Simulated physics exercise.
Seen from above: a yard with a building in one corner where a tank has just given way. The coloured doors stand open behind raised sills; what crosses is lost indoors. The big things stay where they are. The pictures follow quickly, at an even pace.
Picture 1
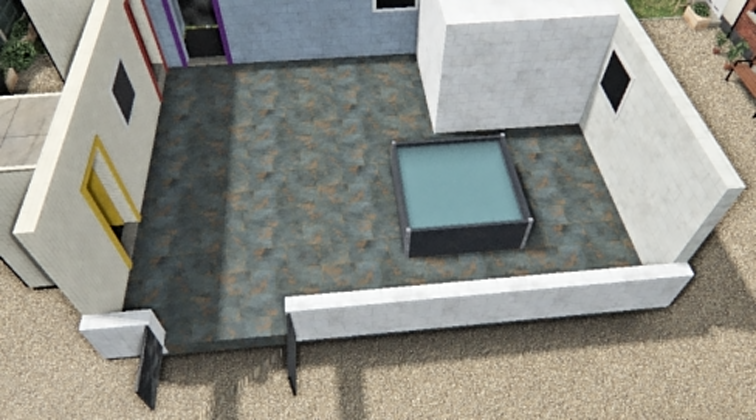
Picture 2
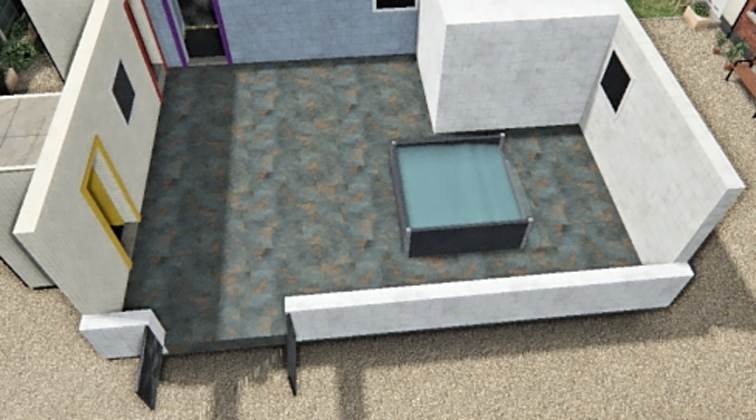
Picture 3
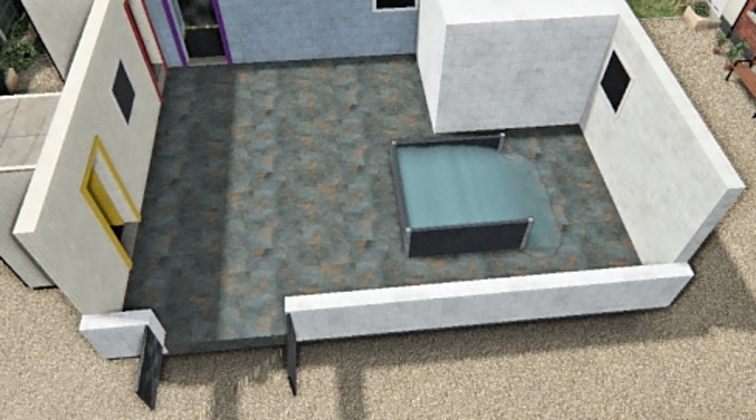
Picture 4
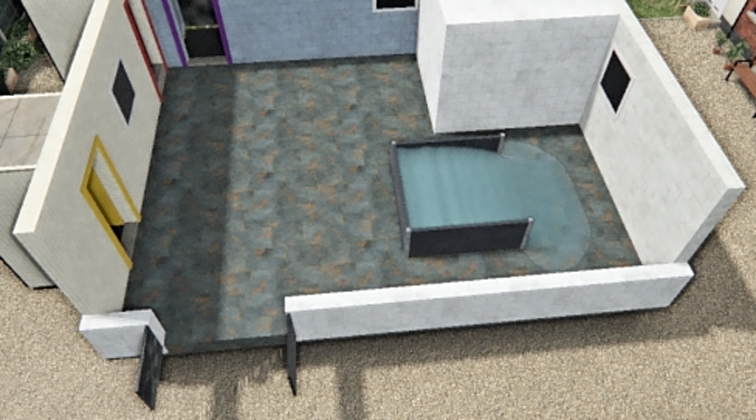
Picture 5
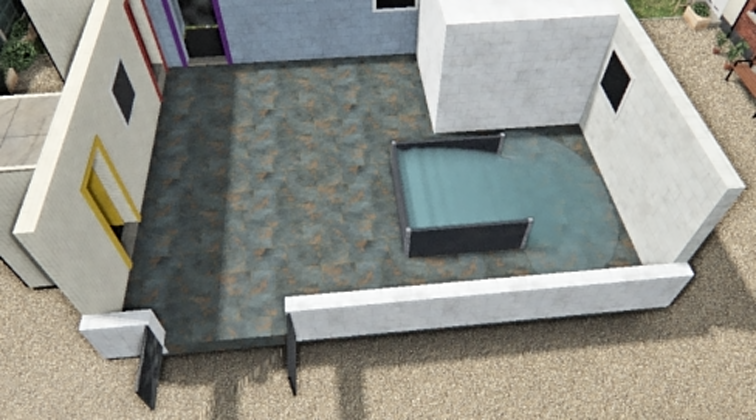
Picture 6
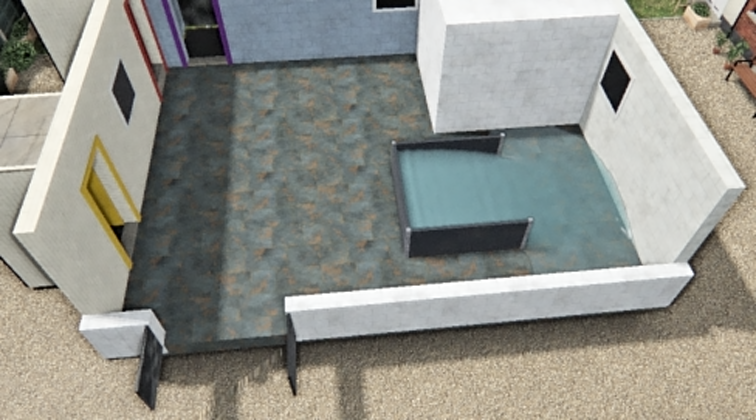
A walled yard with a mottled grey-green floor is seen from above, with a pale block of a building at the back right, a yellow-framed doorway on the left and red and purple ones towards the back left. A dark-sided, open tank of blue-green water stands whole right of centre. Its right side gives way, and water pours out rightward, fanning across the floor to the right wall, while the camera stays still.
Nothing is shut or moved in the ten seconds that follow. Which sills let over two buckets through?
The yellow door floods; the red door holds within the limit; the purple door holds within the limit.
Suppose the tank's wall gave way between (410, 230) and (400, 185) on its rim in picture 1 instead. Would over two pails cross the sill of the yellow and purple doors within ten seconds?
Then: The yellow door takes more; the purple door floods.
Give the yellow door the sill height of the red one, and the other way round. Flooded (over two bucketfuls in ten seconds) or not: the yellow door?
In short: The yellow door lets less in.
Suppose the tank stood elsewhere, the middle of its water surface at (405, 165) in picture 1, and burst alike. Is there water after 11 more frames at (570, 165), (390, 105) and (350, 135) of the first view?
In turn: Covered, free of water, clear.
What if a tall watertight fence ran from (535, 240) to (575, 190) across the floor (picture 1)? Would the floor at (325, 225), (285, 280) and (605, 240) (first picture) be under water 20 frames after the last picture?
As listed: Clear, not flooded, flooded.
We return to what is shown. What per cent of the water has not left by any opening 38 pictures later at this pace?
Some 98 per cent.
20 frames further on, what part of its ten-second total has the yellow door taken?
About 0 per cent.
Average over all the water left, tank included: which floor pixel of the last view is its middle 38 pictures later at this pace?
I would point to (431, 210).
A moment on, water covers 15 % of the floor; the yellow door not reached, the red door not reached, the purple door not reached.
Next, water covers 15 % of the floor; the yellow door not reached, the red door not reached, the purple door not reached.
Then, water covers 35 % of the floor; the yellow door not reached, the red door not reached, the purple door not reached.
Later, water covers 80 % of the floor; the yellow door under two buckets in, the red door not reached, the purple door not reached.
In the end, water covers 85 % of the floor; the yellow door far over two buckets in, the red door wet at the sill, nothing in, the purple door wet at the sill, nothing in.
